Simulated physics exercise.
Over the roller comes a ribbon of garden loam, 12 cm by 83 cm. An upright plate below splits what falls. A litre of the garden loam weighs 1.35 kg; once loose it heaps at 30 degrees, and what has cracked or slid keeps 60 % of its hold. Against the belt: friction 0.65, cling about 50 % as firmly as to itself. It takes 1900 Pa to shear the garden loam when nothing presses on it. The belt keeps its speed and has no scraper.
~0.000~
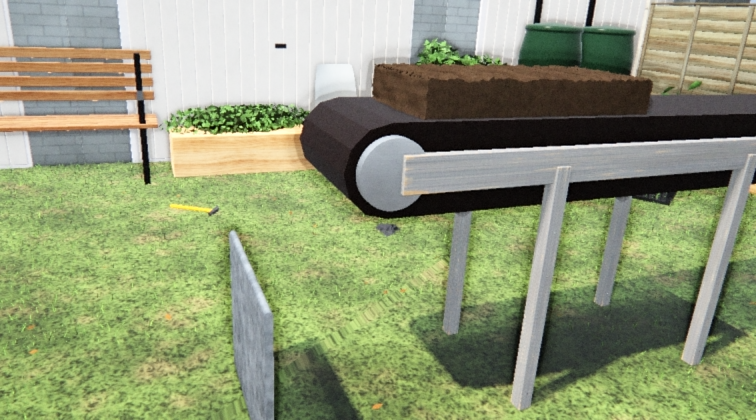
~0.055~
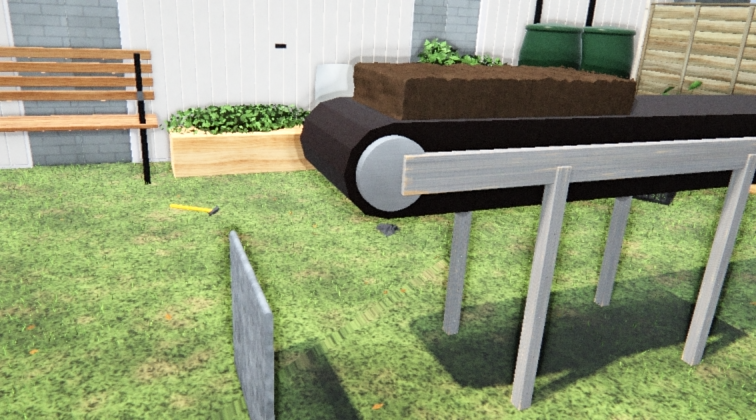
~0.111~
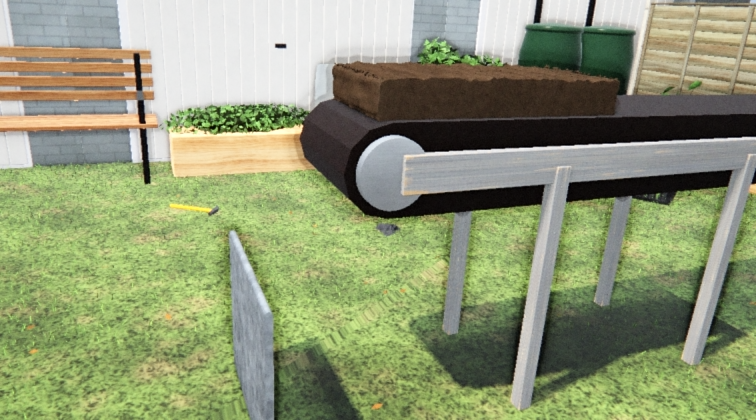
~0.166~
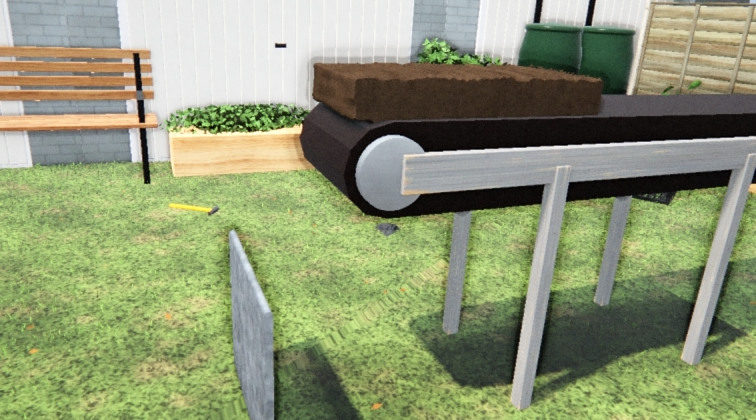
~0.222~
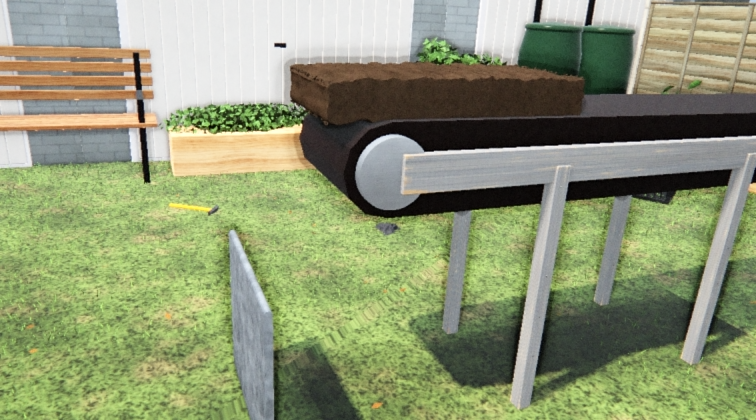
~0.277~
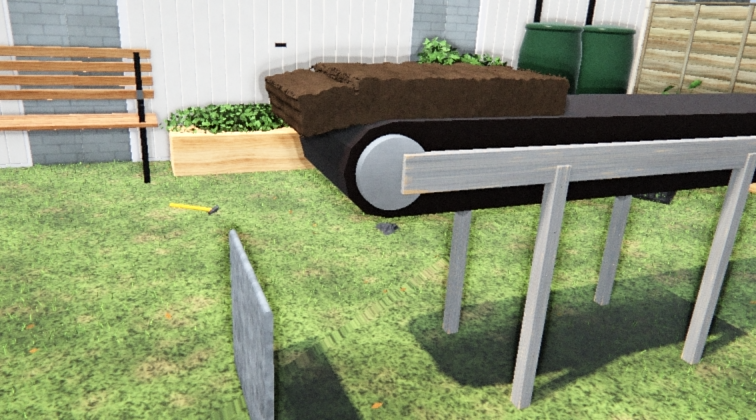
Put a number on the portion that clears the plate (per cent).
About 100 %.
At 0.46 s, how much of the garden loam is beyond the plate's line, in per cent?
Near 18 %.
After 0.46 s, 18 % is beyond the plate's line.
After 0.68 s, 48 % is beyond the plate's line.
After 0.90 s, 83 % is beyond the plate's line.
After 1.11 s, 100 % is beyond the plate's line.
After 2.28 s, 100 % is beyond the plate's line.
